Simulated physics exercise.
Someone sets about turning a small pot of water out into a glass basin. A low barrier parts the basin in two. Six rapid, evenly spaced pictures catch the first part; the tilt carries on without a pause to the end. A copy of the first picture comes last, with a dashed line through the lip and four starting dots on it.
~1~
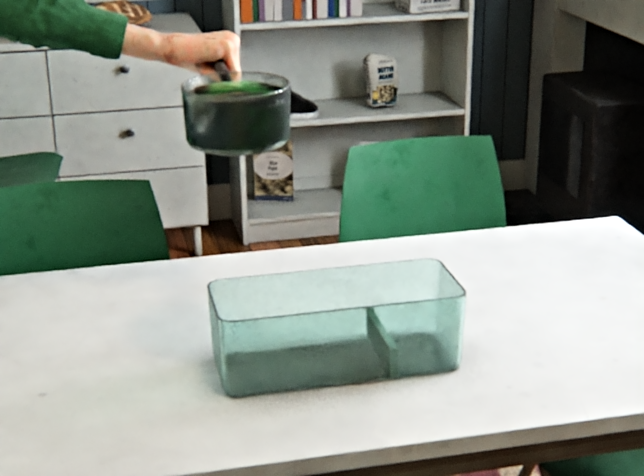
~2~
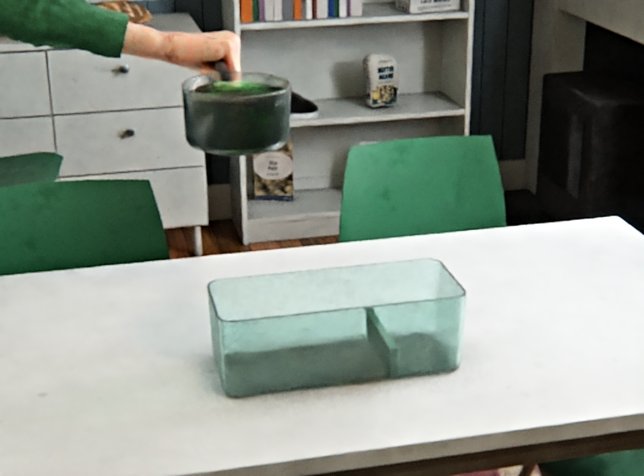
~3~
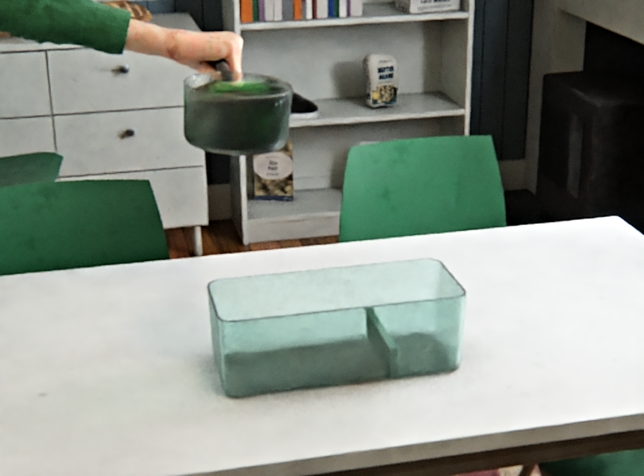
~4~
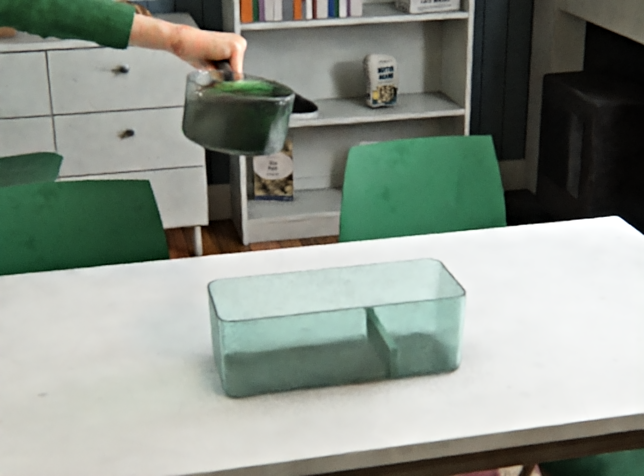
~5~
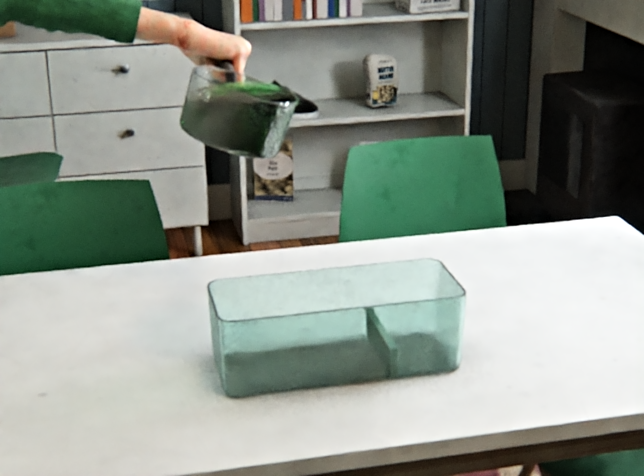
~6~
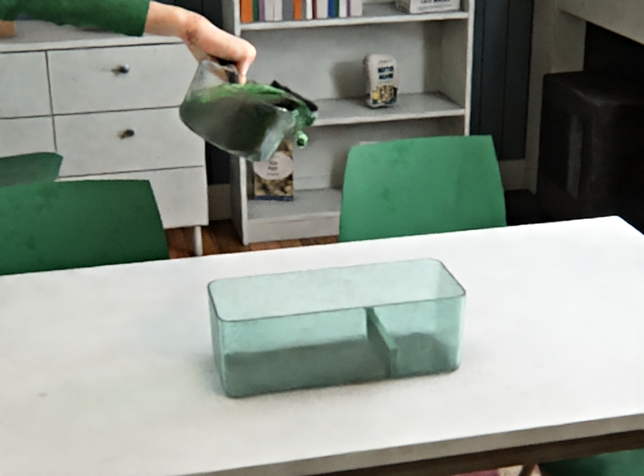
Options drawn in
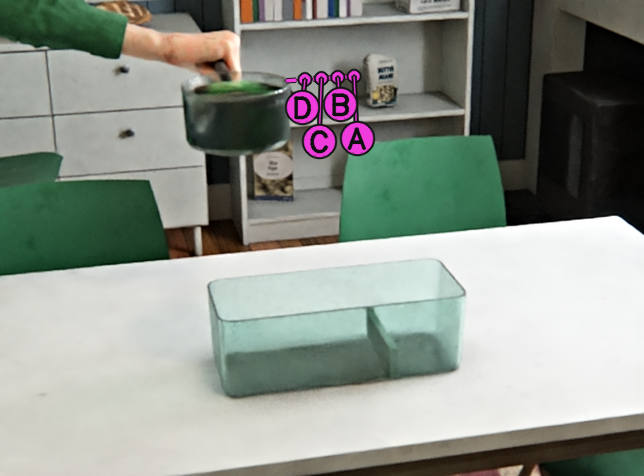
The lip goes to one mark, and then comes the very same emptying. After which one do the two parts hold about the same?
It is D.
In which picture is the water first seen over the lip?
In picture 5.
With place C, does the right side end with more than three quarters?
No, it does not.
On the marked copy, A at (354, 76); B at (337, 77); C at (321, 78); D at (304, 79).
With A, about 30 % ends left of the wall and 67 % right of it; 3 % is lost outside.
With B, about 31 % ends left of the wall and 67 % right of it.
With C, about 35 % ends left of the wall and 63 % right of it.
With D, about 47 % ends left of the wall and 50 % right of it.
